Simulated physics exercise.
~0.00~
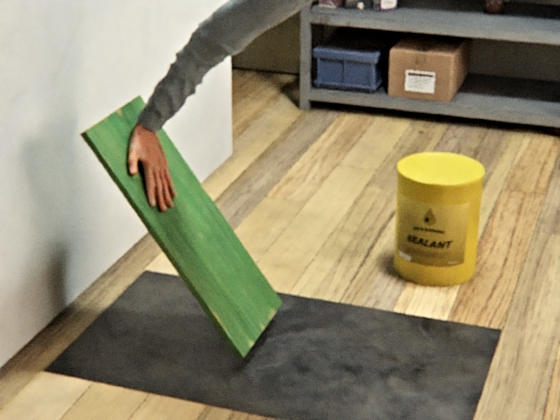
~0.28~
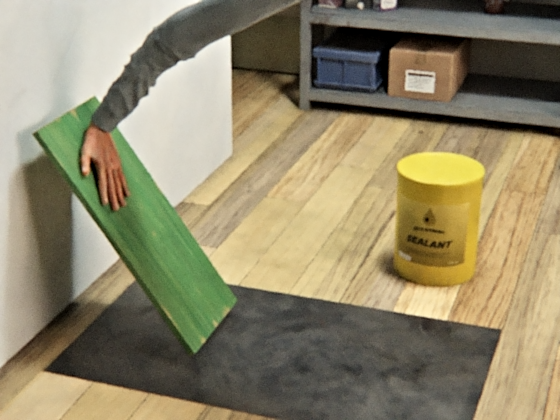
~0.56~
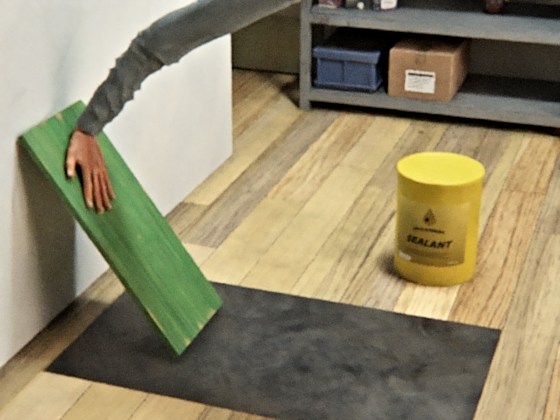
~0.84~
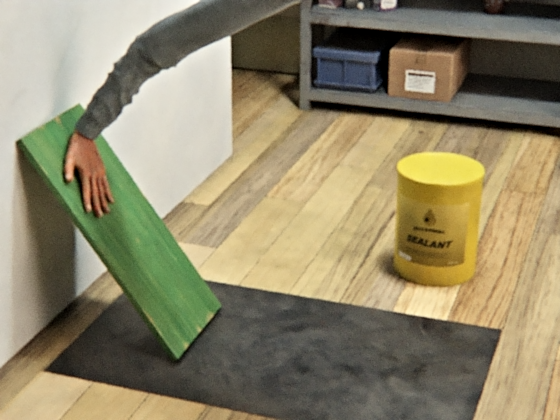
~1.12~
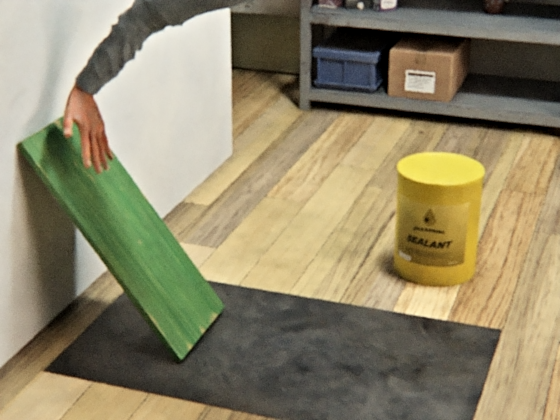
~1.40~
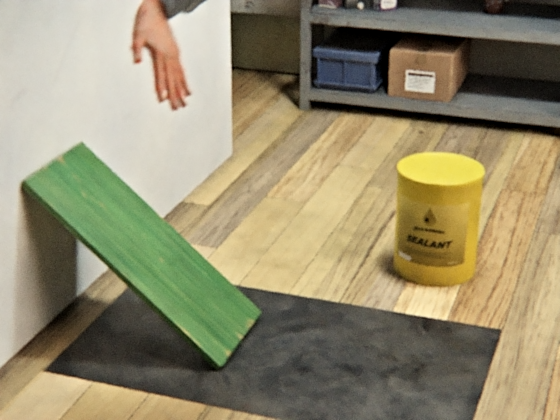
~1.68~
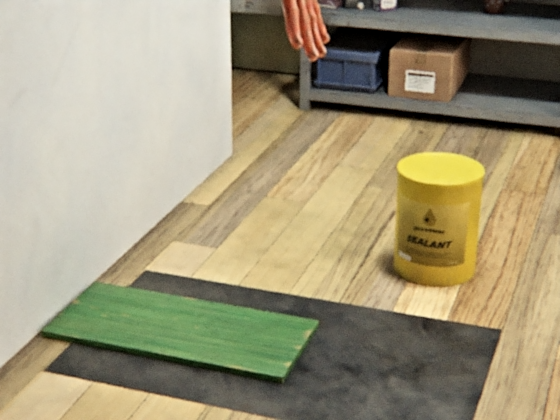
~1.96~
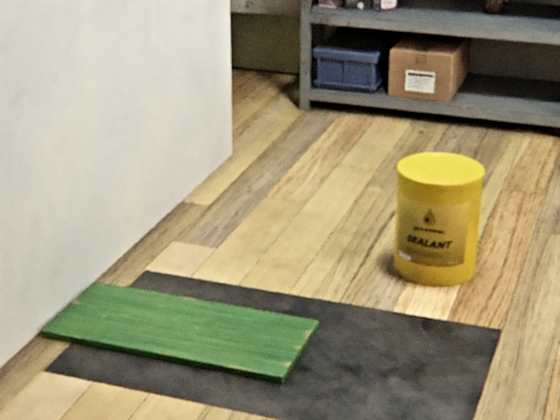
A hand leans a green board against a wall, releases it, and it slides down flat.
